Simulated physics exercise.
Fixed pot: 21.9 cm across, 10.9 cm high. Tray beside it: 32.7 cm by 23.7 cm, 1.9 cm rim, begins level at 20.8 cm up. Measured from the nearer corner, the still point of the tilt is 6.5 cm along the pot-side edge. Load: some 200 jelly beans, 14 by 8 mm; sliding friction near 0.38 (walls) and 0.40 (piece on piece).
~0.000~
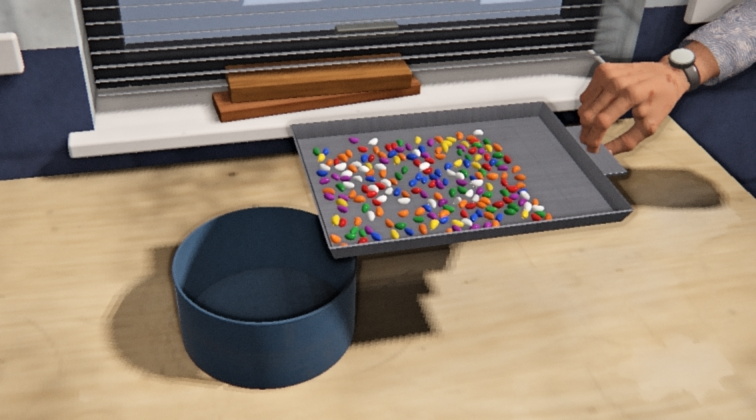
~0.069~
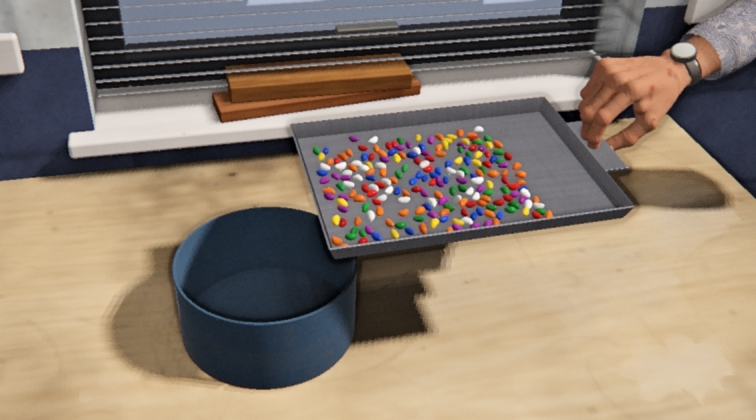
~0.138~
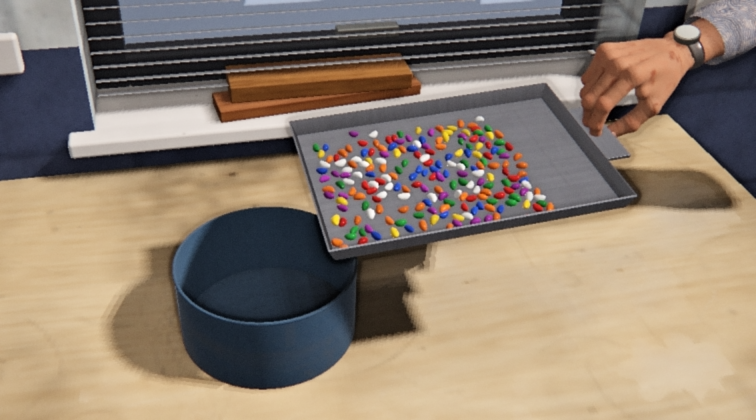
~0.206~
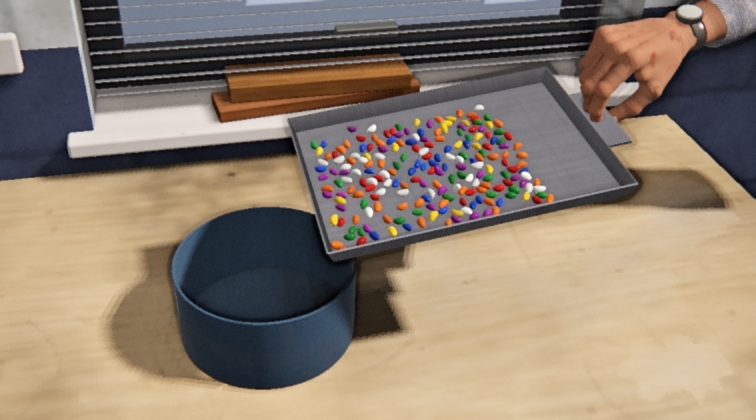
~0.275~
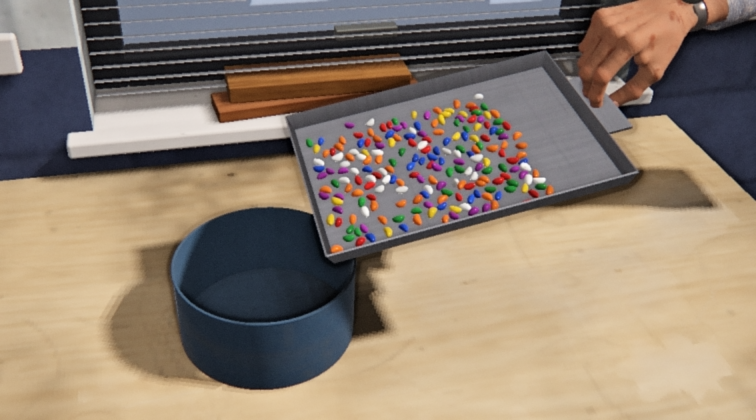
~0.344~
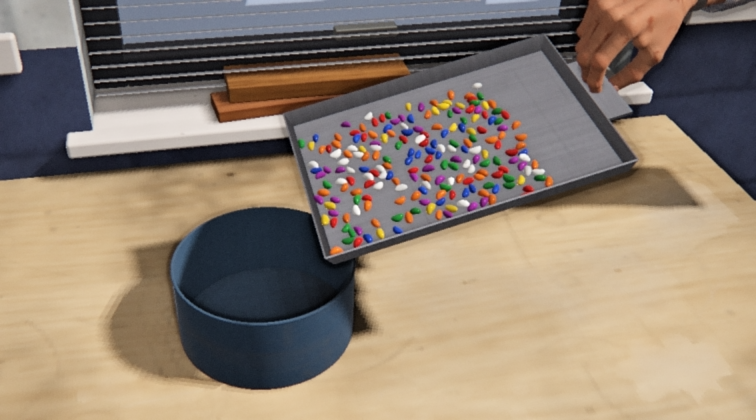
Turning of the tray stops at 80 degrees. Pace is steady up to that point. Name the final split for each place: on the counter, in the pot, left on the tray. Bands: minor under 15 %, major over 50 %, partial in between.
Outcome: Counter: The dominant fraction; pot: A middling fraction; tray: A small fraction.
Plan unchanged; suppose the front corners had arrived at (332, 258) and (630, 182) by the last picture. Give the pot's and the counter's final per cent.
Pot 0, counter 100.
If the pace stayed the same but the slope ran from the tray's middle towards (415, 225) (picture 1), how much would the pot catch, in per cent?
I'd estimate about 0 %.
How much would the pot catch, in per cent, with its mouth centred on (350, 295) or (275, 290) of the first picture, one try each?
I'd say some 95 per cent for the first and some 90 per cent for the second.
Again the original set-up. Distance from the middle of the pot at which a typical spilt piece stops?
Distance: Around 20 cm.
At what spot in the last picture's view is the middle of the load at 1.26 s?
I'd put it close to (323, 227).
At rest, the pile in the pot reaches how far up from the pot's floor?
Roughly 1.0 centimetres.
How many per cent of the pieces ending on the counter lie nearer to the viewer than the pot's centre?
Estimate: Close to 100 per cent of the pieces.
After 0.89 s, tilt 46 degrees; the tray holds 100 %, the pot 0 %.
After 1.26 s, tilt 67 degrees; the tray holds 80 %, the pot 5 %.
After 1.71 s, tilt 80 degrees; the tray holds 10 %, the pot 25 %.
By 3.1 s all is still; counter 70 %, pot 30 %, tray 0 %.
